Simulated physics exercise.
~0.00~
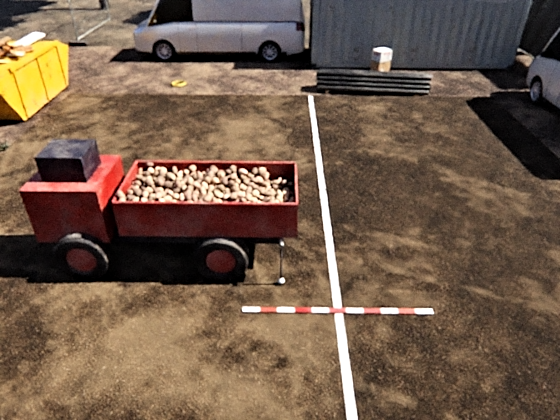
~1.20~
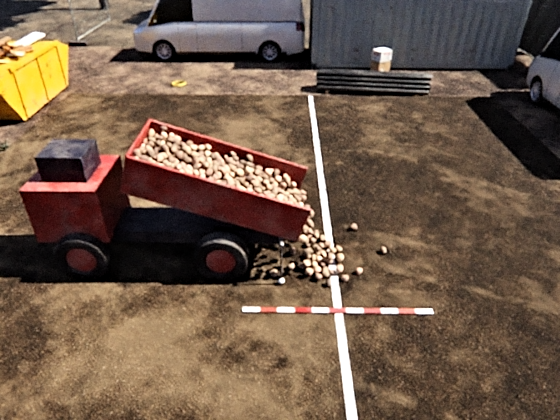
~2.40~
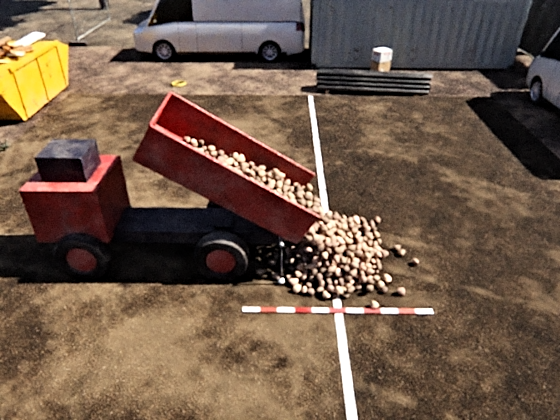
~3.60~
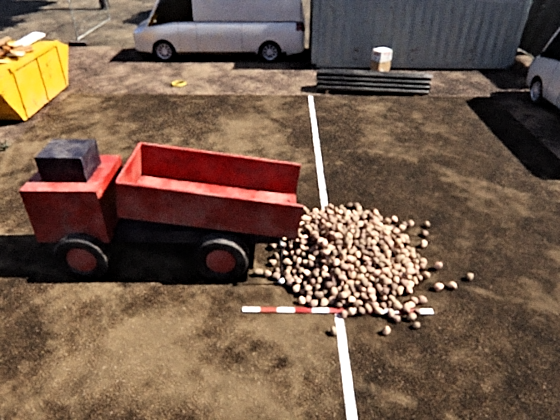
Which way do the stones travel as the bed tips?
The stones move to the right, sliding out of the lowered end of the bed and spreading over the white line.
